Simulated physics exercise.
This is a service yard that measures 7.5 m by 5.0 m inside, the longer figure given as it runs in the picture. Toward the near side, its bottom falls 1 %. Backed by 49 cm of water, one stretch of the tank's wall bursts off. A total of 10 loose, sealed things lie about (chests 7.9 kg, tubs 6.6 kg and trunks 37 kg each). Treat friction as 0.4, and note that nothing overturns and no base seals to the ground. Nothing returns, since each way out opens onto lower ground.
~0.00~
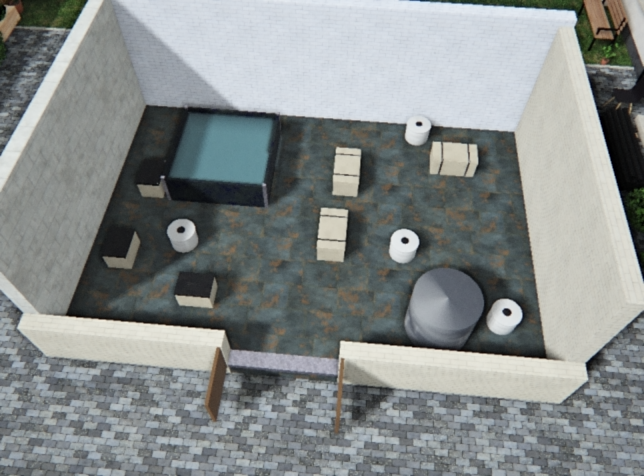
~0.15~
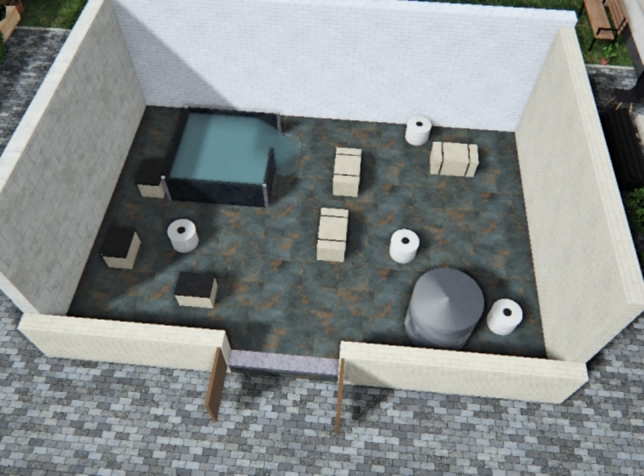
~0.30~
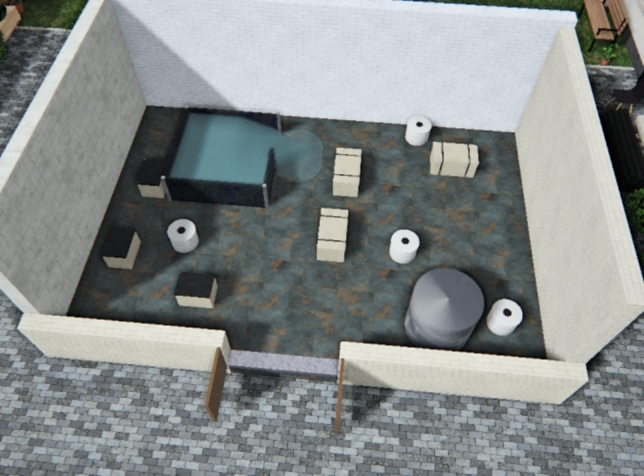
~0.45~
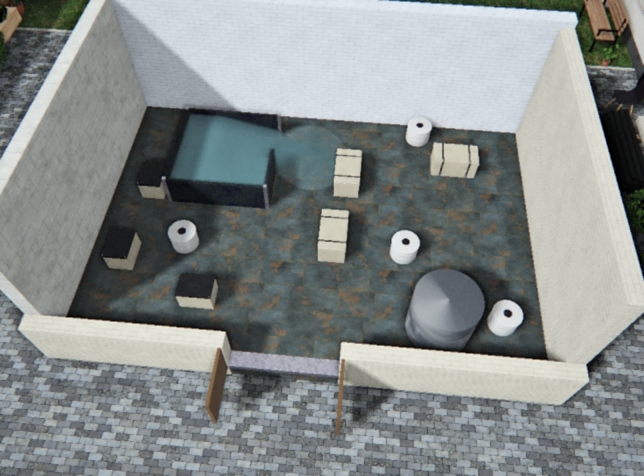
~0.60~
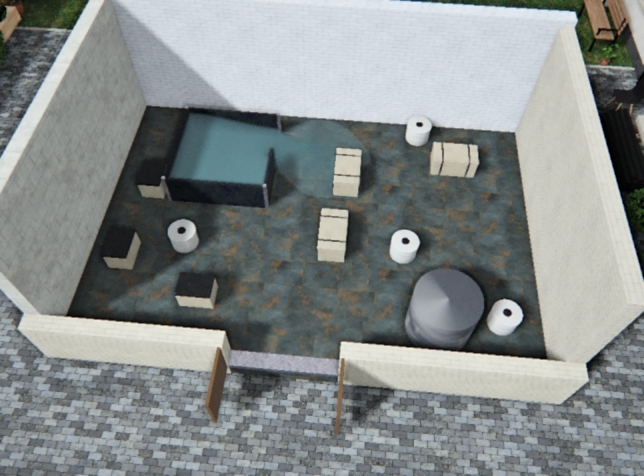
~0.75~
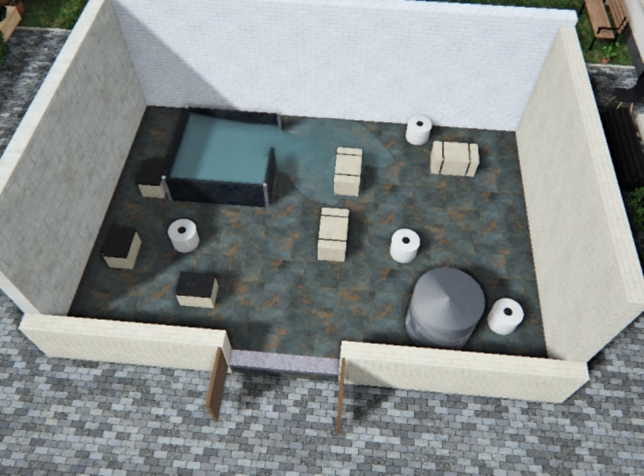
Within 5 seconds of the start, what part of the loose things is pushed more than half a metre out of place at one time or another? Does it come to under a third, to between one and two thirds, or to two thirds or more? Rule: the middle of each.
Between one and two thirds.
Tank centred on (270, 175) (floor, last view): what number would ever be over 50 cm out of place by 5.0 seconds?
Count: 4.
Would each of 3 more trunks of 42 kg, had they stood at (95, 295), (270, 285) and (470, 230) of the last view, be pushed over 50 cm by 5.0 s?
In the order asked: Not as far, not as far, not as far.
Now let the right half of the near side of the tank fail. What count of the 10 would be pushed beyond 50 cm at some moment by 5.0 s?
Count: 2.
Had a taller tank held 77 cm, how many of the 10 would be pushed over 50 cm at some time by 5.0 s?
With that change, 5 of them.
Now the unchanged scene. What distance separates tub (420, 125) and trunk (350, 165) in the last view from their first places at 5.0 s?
First: 300 cm. Second: 200 cm.
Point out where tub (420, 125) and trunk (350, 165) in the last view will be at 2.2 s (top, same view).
Somewhere about (511, 134) and (412, 189).
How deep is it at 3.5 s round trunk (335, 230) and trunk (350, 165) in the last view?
I'd estimate 1 cm for the first and 4 cm for the second.
After 1.1 s 0 of 10 are over 50 cm from their spots; 0 afloat.
After 2.2 s 2 of 10 are over 50 cm from their spots; 1 afloat.
After 3.5 s 4 of 10 are over 50 cm from their spots; 2 afloat.
After 5.0 s 5 of 10 are over 50 cm from their spots, and 5 have been at some point; 3 afloat.
